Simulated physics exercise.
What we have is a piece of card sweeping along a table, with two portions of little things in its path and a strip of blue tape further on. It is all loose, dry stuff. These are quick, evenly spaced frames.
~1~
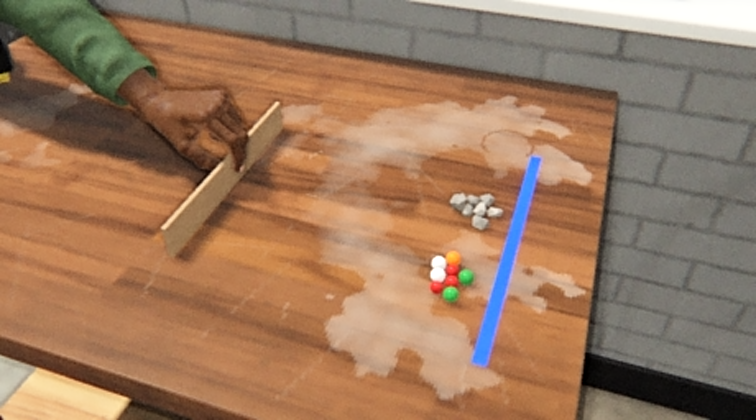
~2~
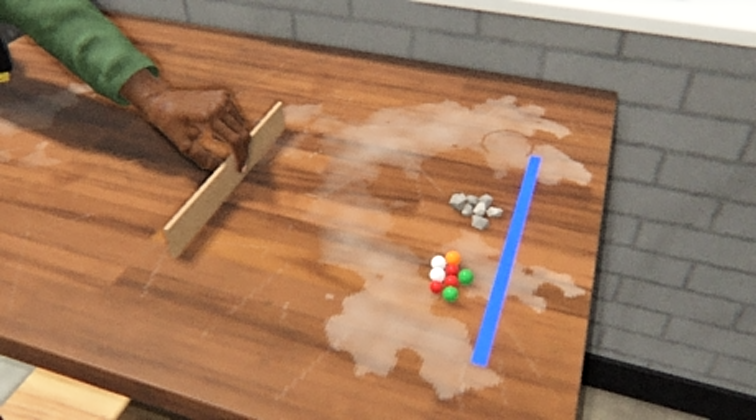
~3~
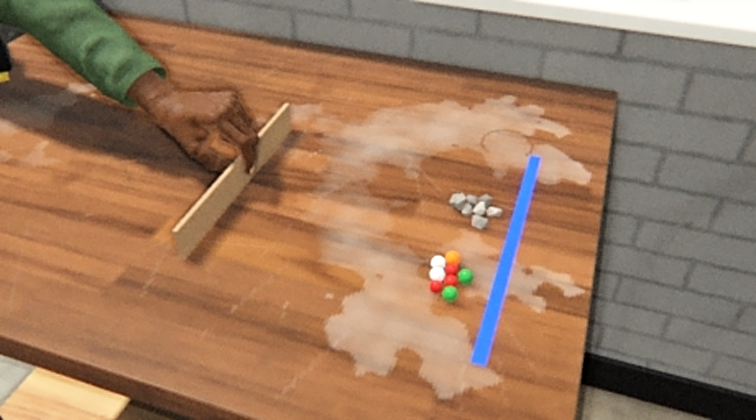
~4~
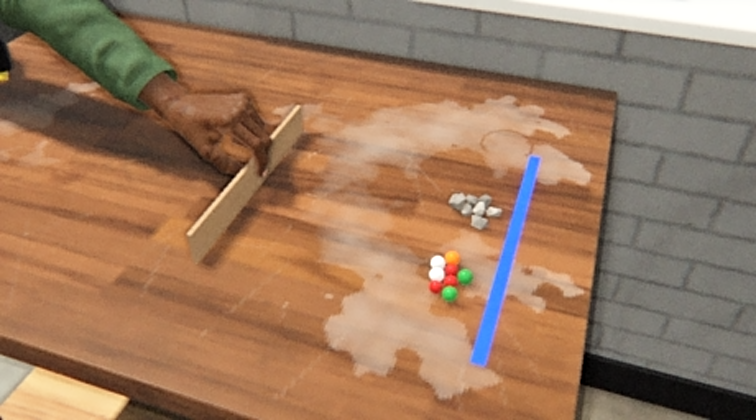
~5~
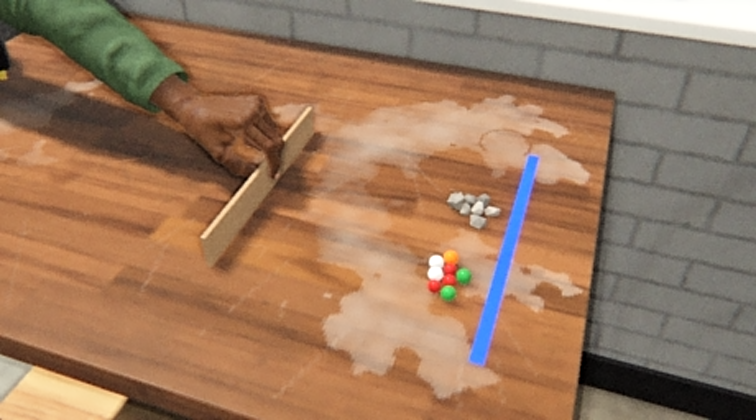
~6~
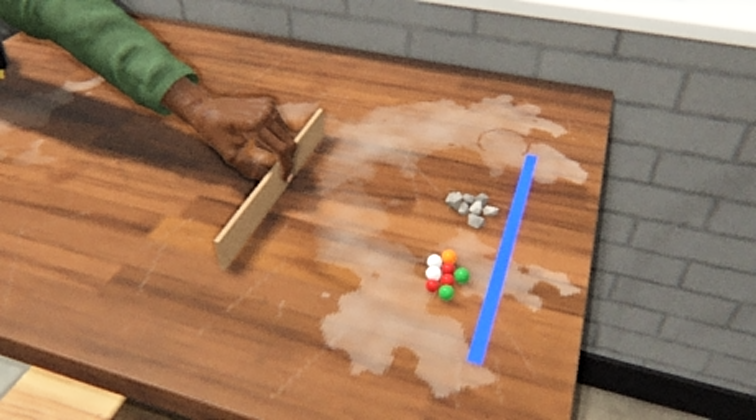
At first, a hand at the end of a green sleeve holds a thin tan strip upright and still on a wooden table, left of grey gravel, colourful marbles and a blue tape line. Then the hand slides the strip slowly rightward, narrowing the gap, while both little piles stay put.
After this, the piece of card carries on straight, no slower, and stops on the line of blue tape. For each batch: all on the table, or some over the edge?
The near batch loses pieces over the edge; the far batch stays on top.
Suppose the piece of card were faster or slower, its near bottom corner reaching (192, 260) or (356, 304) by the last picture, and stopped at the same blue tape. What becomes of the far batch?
First it keeps clear of the drop, then it sends some to the floor.
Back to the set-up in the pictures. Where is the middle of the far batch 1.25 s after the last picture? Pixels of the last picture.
Near (537, 224).
Then, 0.48 s on from there, piece of card still moving, near (397, 193); near batch all on the table, its front near (462, 276); far batch all on the table, its front near (490, 211).
Then, 0.97 s on from there, piece of card stopped at the blue tape; near batch all on the table, its front near (537, 309); far batch all on the table, its front near (552, 225).
Then, 1.25 s on from there, piece of card stopped at the blue tape; near batch near half over the edge; far batch all on the table, its front near (555, 226).
In the end, piece of card stopped at the blue tape; near batch the whole lot over the edge; far batch all on the table, its front near (555, 226).
